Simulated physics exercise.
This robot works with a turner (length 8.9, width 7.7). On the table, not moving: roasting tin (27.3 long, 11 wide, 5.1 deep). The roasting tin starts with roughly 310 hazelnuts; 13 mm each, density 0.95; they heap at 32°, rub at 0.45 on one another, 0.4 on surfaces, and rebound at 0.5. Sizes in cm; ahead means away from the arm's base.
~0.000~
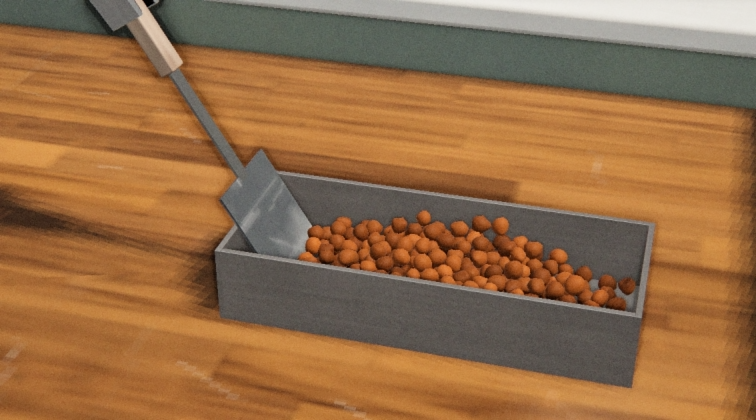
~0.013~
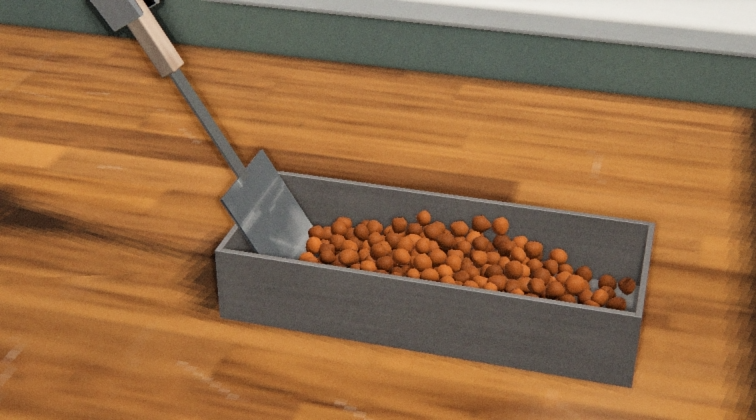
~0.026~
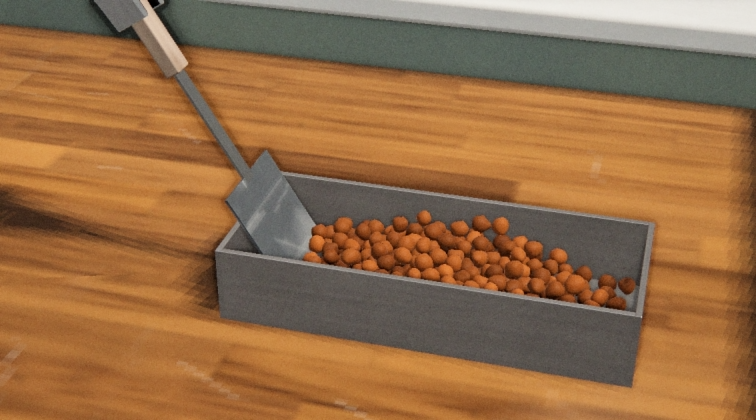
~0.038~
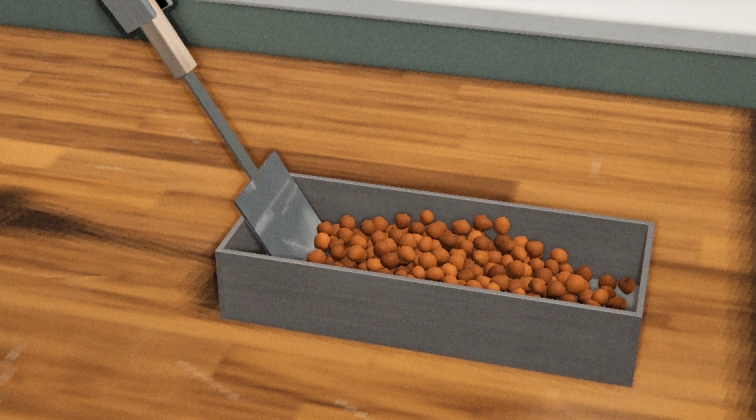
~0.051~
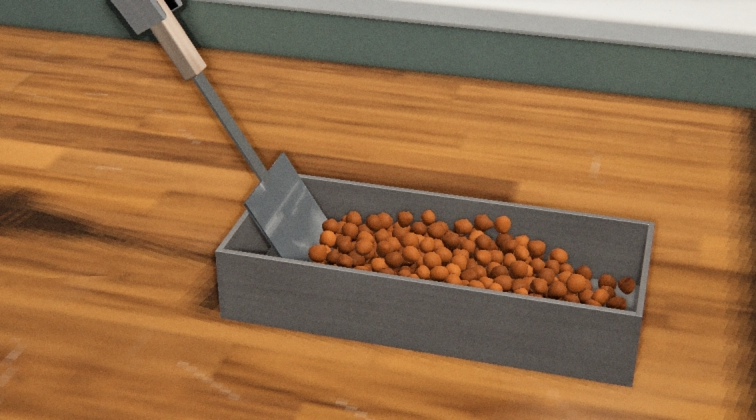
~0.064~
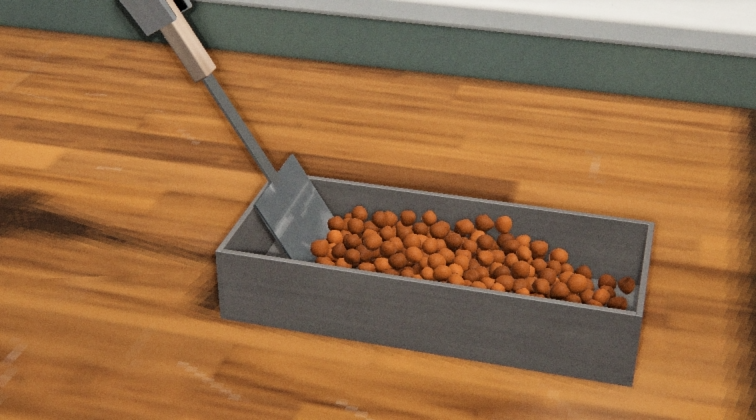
A flat metal turner, its blade tilted at the left end of a gray tin, barely moves at first, then slides slowly a short way right. The nearest orange-brown hazelnuts shift slightly right with it, their pile still heaped along the tin, which stays still on the wooden table.
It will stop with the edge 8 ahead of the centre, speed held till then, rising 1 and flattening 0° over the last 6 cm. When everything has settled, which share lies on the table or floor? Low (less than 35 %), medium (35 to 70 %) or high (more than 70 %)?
Share on the table or floor: Low (less than 35 %).
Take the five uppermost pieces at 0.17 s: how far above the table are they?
About 6 cm.
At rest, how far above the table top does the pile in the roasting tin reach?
Roughly 7.5 cm.
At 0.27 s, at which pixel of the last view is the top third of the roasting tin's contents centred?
Around (501, 236).
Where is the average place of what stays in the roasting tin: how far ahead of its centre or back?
About 8.0 cm ahead.
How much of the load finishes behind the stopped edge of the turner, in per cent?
Some 30 per cent.
By 0.17 s, sloping 58°, highest piece 7 above the table; 314 in the roasting tin.
By 0.27 s, sloping 58°, highest piece 8 above the table; 312 in the roasting tin, 2 on the blade or in flight.
By 0.52 s, sloping 58°, highest piece 7 above the table; 266 in the roasting tin, 38 on the table or floor, 10 on the blade or in flight.
By 1.57 s, sloping 58°, highest piece 7 above the table; 265 in the roasting tin, 49 on the table or floor.
Final count, 265 in the roasting tin, 49 on the table or floor. That is 16 % on the table or floor.
